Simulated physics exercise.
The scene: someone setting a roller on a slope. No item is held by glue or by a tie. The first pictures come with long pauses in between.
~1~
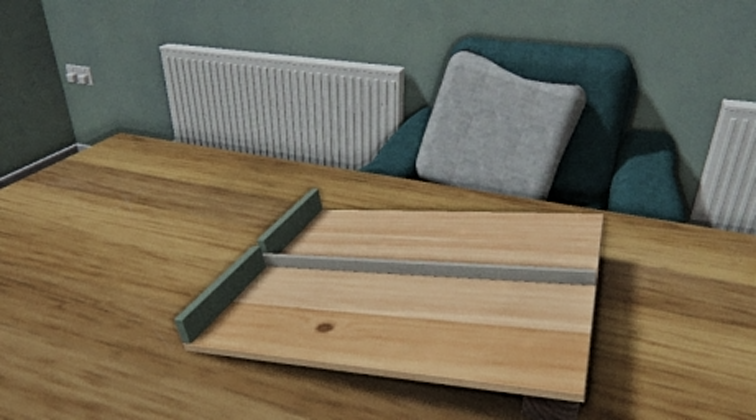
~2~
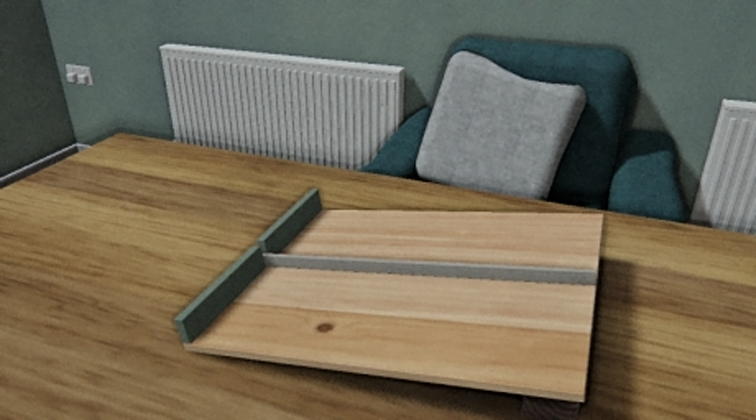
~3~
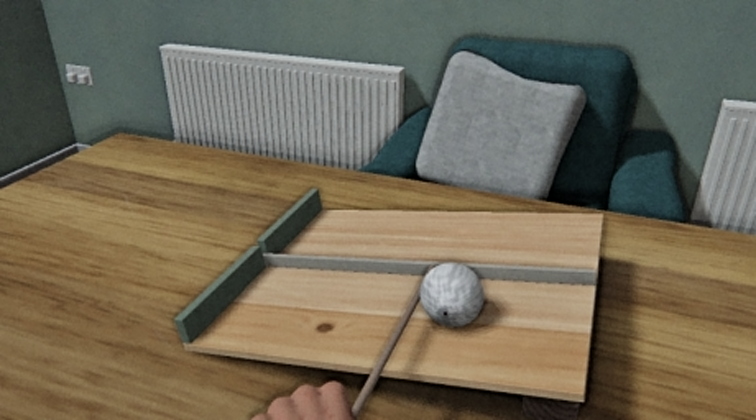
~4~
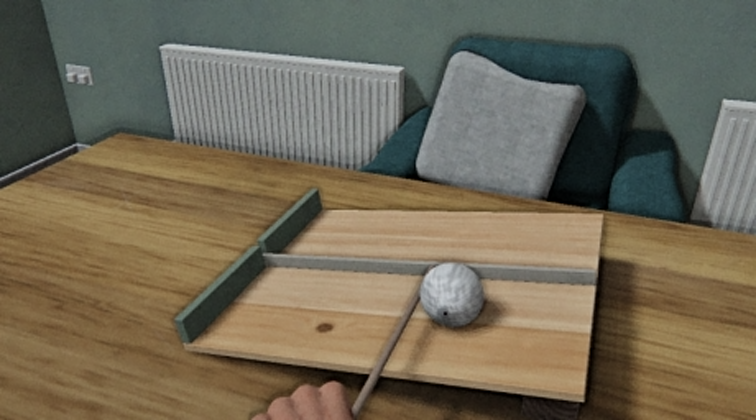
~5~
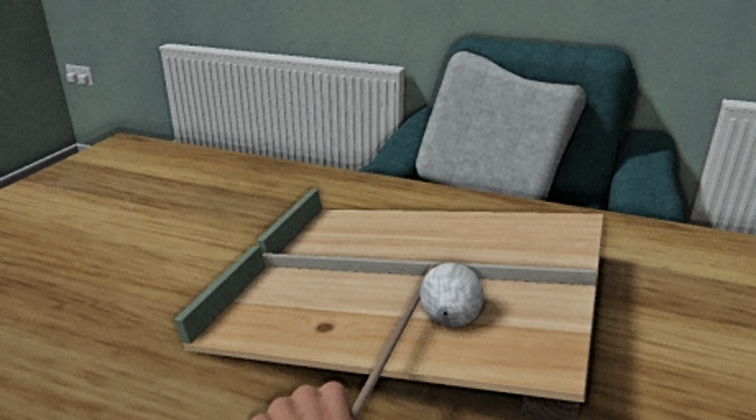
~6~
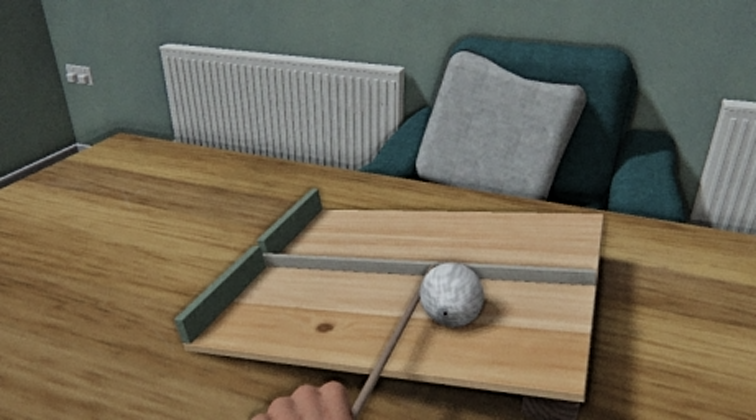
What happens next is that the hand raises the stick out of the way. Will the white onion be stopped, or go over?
Well, in the end the white onion stays on.
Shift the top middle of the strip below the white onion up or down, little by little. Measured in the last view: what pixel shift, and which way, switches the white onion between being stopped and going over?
Close to 12 pixels in the downward direction.
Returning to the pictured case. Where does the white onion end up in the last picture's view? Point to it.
You'll find it close to (248, 281).
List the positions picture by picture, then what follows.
The first frame shows board (408, 265).
The second frame shows board (408, 265).
The third frame shows held back by the stick; white onion (452, 295); board (408, 265).
The fourth frame shows held back by the stick; white onion (452, 295); board (408, 265).
The fifth frame shows held back by the stick; white onion (452, 295); board (408, 265).
The sixth frame shows held back by the stick; white onion (452, 295); board (408, 265).
Then, 0.48 s past the last view, white onion rolling on the board near (365, 289).
Finally, the white onion stops on the board, near (248, 281).
